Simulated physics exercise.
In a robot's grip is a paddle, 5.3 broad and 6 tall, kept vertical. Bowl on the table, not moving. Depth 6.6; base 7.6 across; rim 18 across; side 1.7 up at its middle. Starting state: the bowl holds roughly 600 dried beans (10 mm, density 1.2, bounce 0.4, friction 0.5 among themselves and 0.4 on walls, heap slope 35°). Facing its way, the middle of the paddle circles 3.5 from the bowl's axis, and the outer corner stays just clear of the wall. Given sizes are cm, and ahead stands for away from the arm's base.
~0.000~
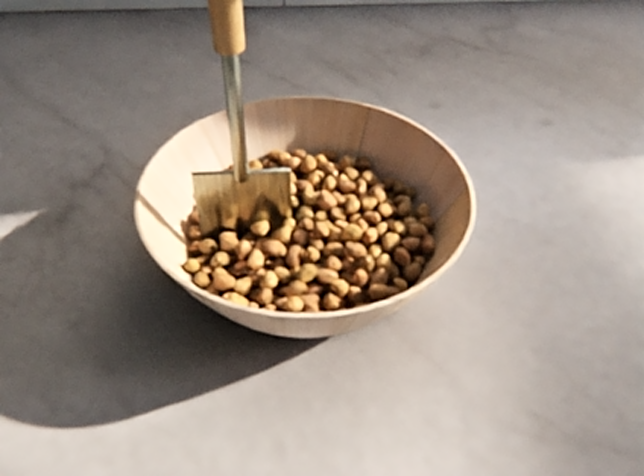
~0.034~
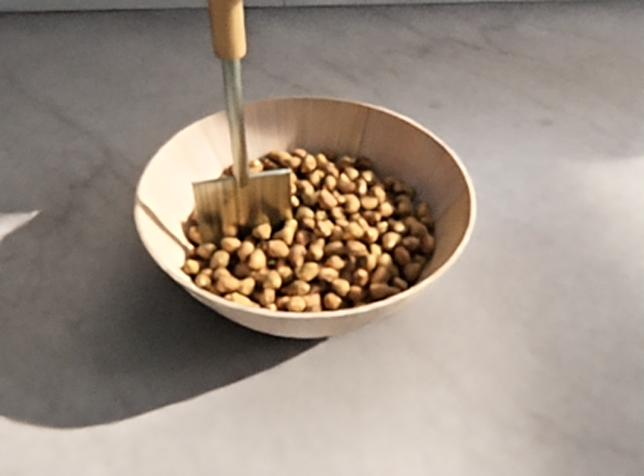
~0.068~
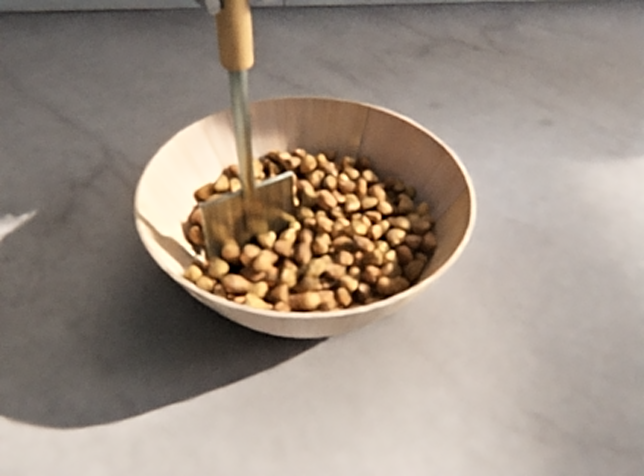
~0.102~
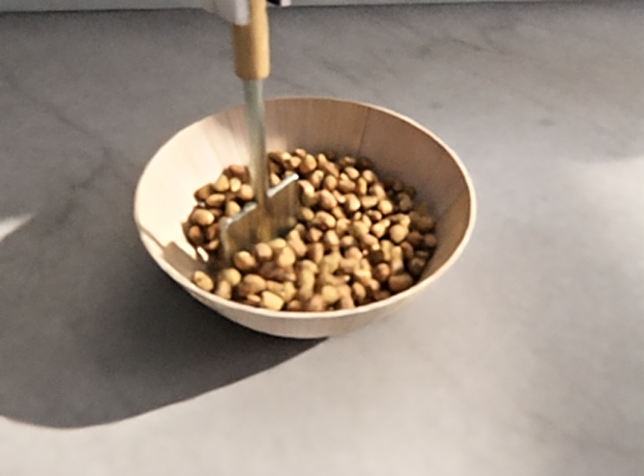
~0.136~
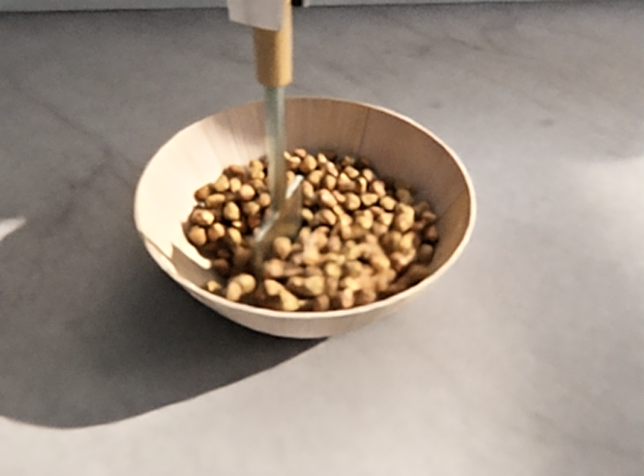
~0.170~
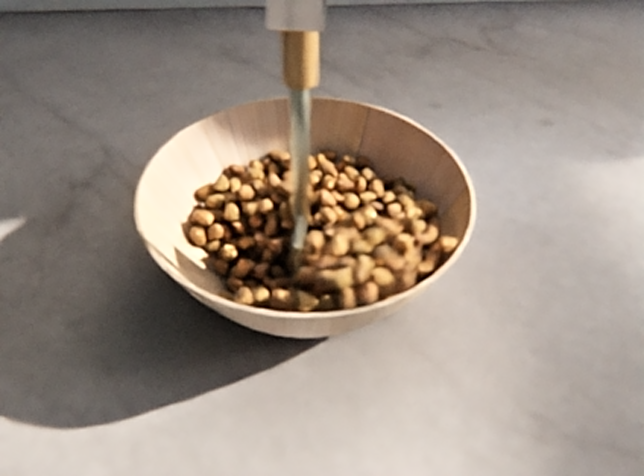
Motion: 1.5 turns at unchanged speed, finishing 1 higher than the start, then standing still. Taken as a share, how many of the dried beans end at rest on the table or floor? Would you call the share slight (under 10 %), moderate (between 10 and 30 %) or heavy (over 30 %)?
I would call it moderate.
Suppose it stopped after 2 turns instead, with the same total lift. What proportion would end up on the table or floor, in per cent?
Estimate: Near 20 %.
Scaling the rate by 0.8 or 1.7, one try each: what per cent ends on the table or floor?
I'd expect about 10 per cent, then about 40 per cent.
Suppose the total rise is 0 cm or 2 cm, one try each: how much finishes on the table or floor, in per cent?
First try about 25 per cent, second about 15 per cent.
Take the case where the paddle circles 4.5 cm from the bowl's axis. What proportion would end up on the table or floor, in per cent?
Around 20 in a hundred.
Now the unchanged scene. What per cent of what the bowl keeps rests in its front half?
Roughly 45 per cent.
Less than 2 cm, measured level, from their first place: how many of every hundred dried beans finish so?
That comes to some 5 per cent.
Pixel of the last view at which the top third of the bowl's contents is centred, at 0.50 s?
That third sits centred at about (274, 141).
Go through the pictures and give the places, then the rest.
Paddle neck at (239, 148), 0° round; upper third of the load around (315, 226), from x 190 to 430, top at y 155; 602 in the bowl, in the first frame.
Paddle neck at (239, 153), 8° round; upper third of the load around (314, 228), from x 190 to 430, top at y 155, in the second frame.
Paddle neck at (246, 165), 26° round; upper third of the load around (314, 237), from x 195 to 430, top at y 155, in the third frame.
Paddle neck at (259, 175), 44° round; upper third of the load around (320, 245), from x 195 to 430, top at y 155, in the fourth frame.
Paddle neck at (278, 183), 63° round; upper third of the load around (335, 250), from x 195 to 430, top at y 155, in the fifth frame.
Paddle neck at (300, 186), 81° round; upper third of the load around (357, 247), from x 195 to 445, top at y 155; 602 in the bowl, in the sixth frame.
By 0.50 s, 260° round, highest piece 9 above the table; 537 in the bowl, 46 on the table or floor, 19 in flight or on the tool.
By 0.83 s, 80° round, highest piece 8 above the table; 496 in the bowl, 101 on the table or floor, 5 in flight or on the tool.
By 1.20 s, 180° round, highest piece 7 above the table; 475 in the bowl, 127 on the table or floor.
By 1.90 s, 180° round, highest piece 7 above the table; 475 in the bowl, 127 on the table or floor.
Final count, 475 in the bowl, 127 on the table or floor. That is 21 % on the table or floor.
